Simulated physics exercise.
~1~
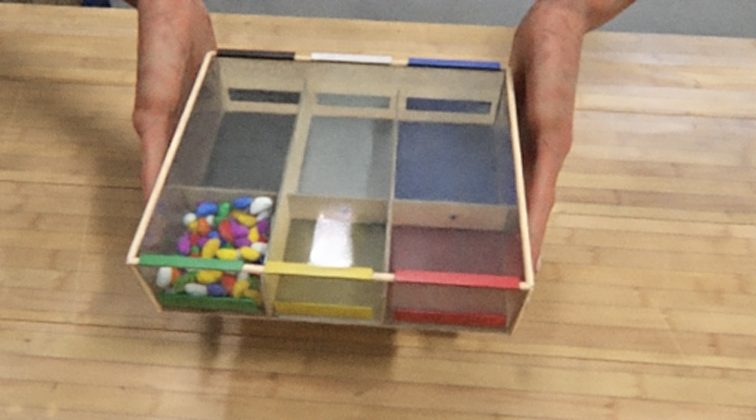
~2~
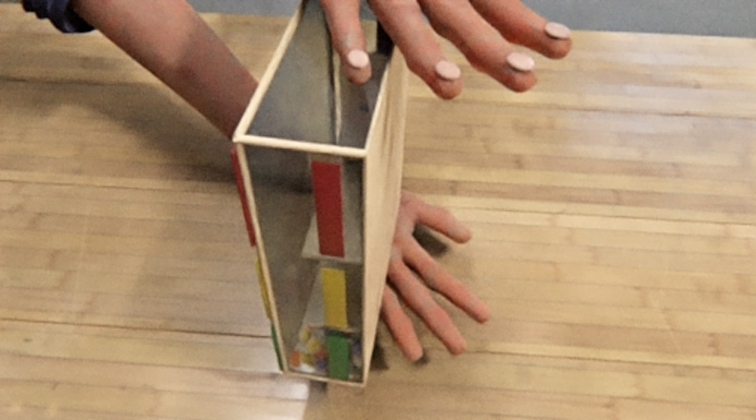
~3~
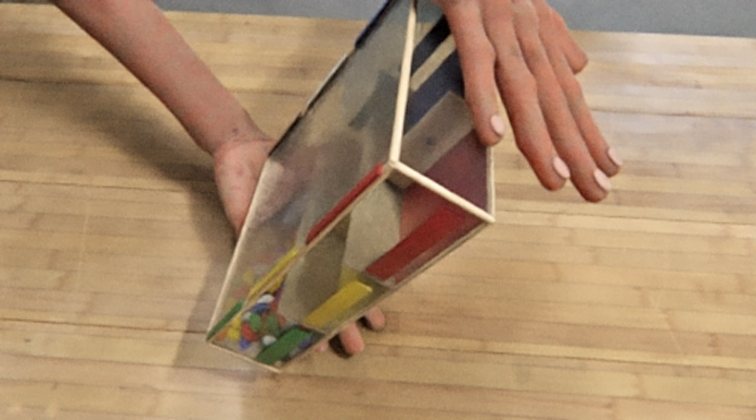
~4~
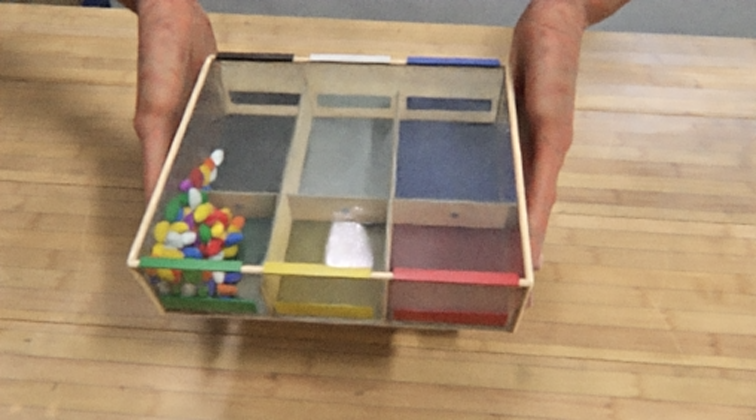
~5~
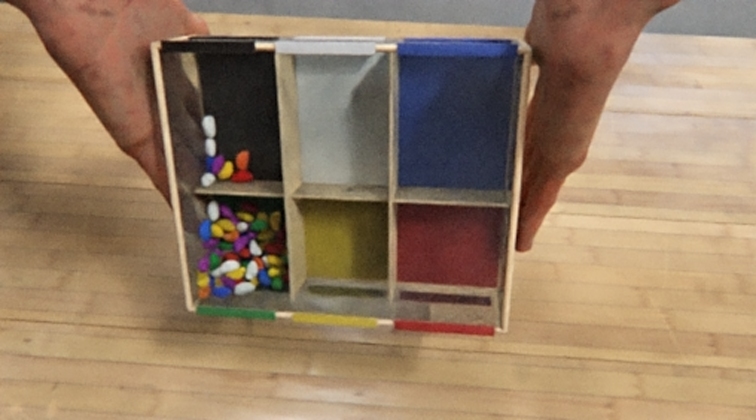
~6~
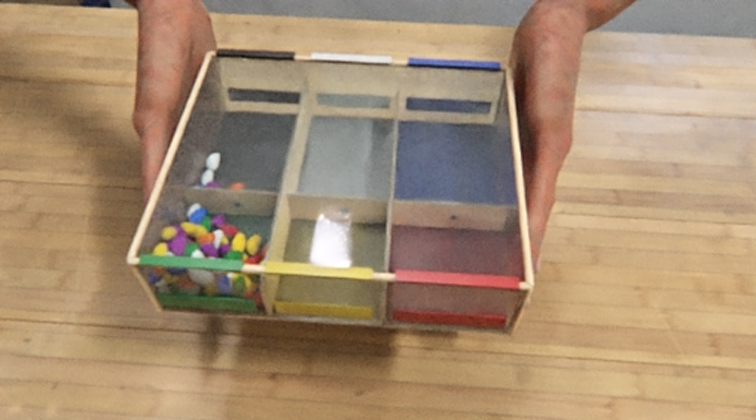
Over a wooden table, hands tilt a clear-lidded box twice, leaving most jelly beans in green.
